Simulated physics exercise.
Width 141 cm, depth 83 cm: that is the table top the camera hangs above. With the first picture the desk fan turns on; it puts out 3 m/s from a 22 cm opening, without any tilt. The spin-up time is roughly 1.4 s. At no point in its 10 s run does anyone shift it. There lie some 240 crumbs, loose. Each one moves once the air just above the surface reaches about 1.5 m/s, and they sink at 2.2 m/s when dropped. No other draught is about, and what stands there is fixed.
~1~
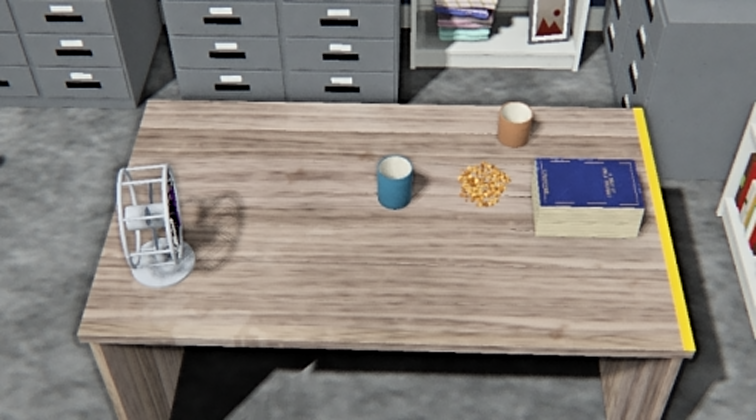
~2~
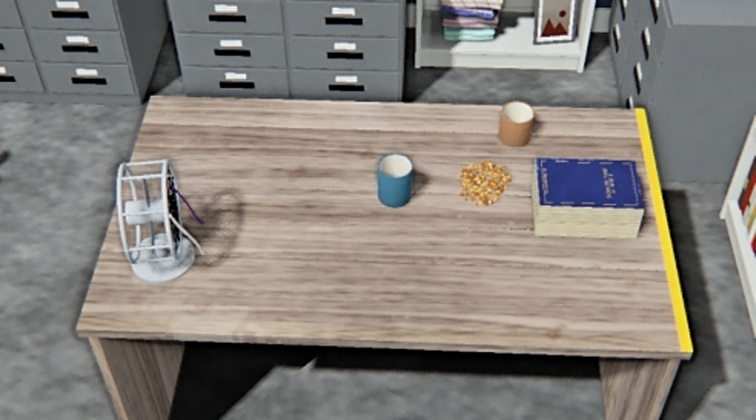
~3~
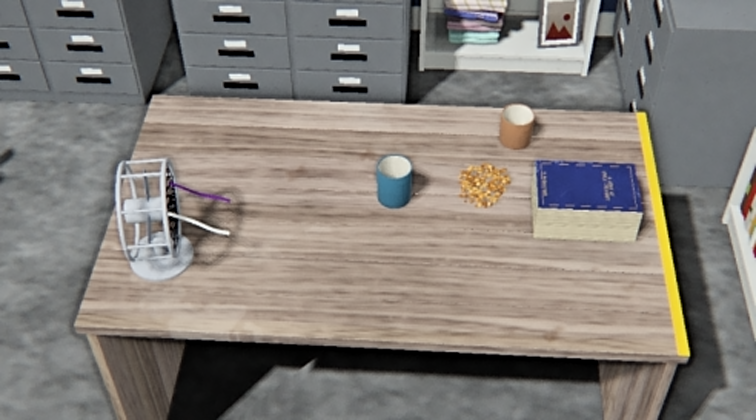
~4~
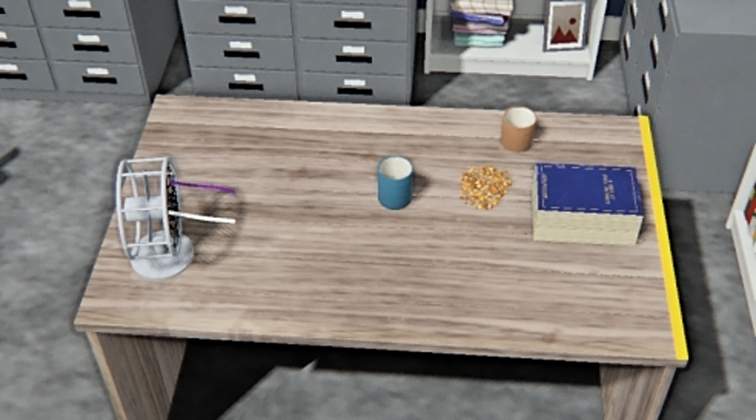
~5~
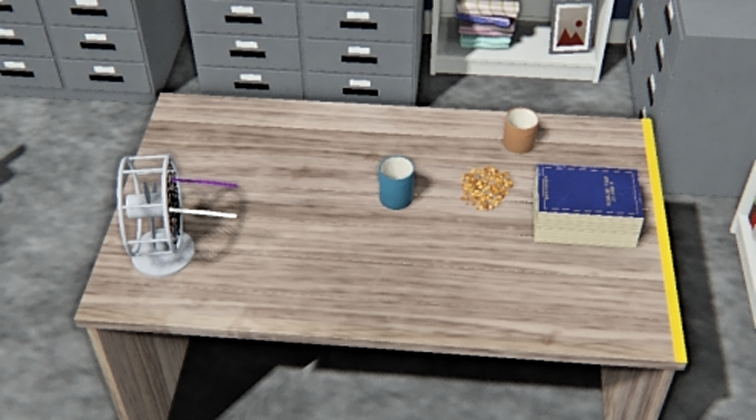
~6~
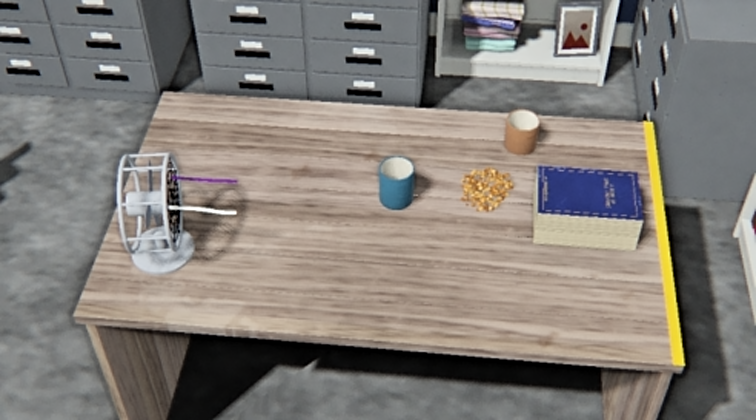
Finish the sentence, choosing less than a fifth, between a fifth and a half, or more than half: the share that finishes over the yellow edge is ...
The share that finishes over the yellow edge is less than a fifth.
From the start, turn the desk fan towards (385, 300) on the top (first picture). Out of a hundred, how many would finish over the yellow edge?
Share at the end: About 0 %.
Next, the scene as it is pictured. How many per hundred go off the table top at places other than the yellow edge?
My best guess is roughly 1 %.
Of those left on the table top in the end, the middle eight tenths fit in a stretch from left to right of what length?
10 centimetres or so.
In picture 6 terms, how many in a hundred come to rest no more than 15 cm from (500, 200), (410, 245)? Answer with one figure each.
80 %, 0 %.
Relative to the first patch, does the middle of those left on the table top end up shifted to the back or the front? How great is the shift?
Backward, some 5 cm.
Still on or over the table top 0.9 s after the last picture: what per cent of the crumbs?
Roughly 100 %.
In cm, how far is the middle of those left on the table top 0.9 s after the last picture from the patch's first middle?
It comes to near 5 cm.
Then, 0.9 s after the last picture, 74 % are on the move or not yet settled, 0 % are over the yellow edge; the middle of those still in play is near (489, 184).
Then, 2.1 s after the last picture, 70 % are on the move or not yet settled, 0 % are over the yellow edge; the middle of those still in play is near (488, 178).
Then, 4.4 s after the last picture, 65 % are on the move or not yet settled, 0 % are over the yellow edge; the middle of those still in play is near (488, 178).
Then, 8.9 s after the last picture, at the end, 0 % are over the yellow edge; the middle of those still in play is near (491, 176).
